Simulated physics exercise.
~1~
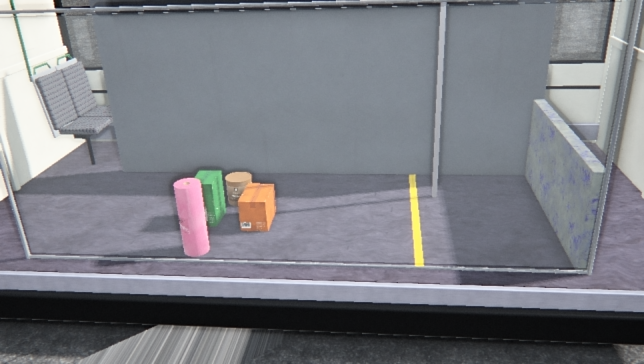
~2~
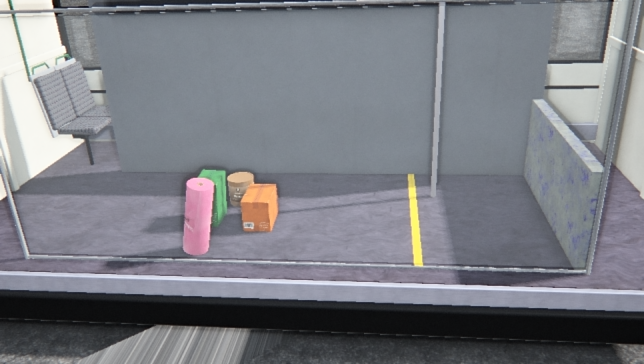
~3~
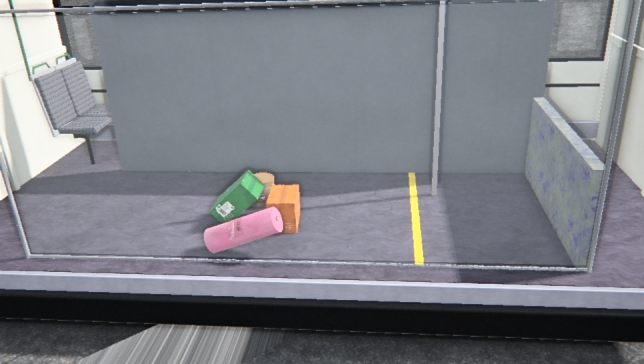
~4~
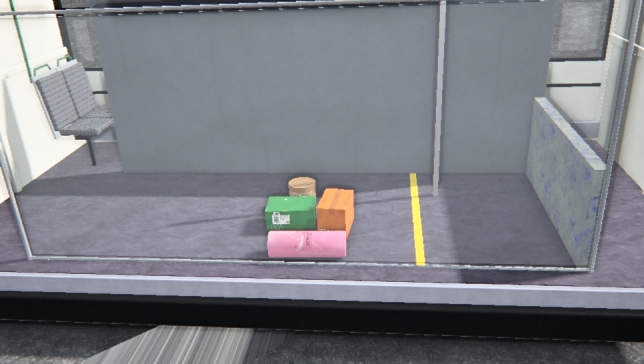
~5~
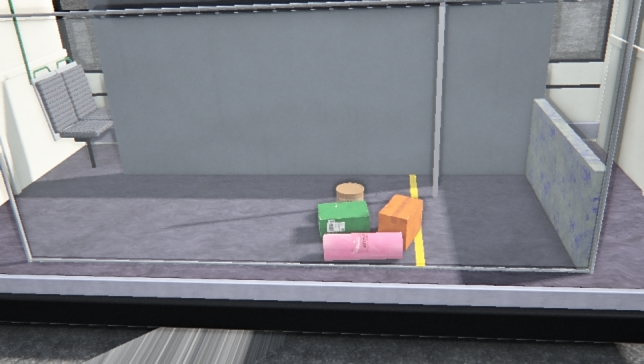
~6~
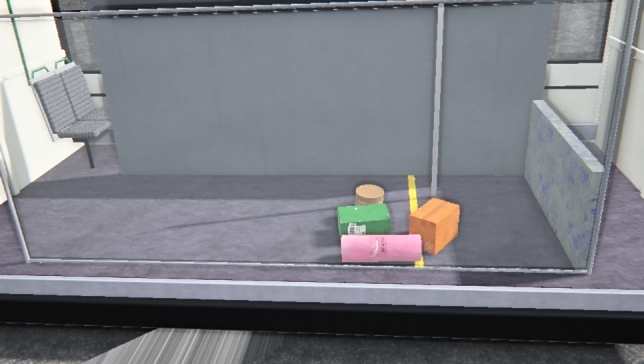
In a grey-floored shuttle bay, seen from outside and slightly above by a gently swaying camera, a pink roll and a green pack stand upright beside a brown bucket and an orange carton, left of a yellow floor line. A seat is at far left and a low panel at right. The pink roll begins to lean, then it topples onto its side as the green pack tips over too. All four things slide right together. The orange carton turns and pulls ahead, crossing the yellow line, while the roll, pack and bucket end up left of it.
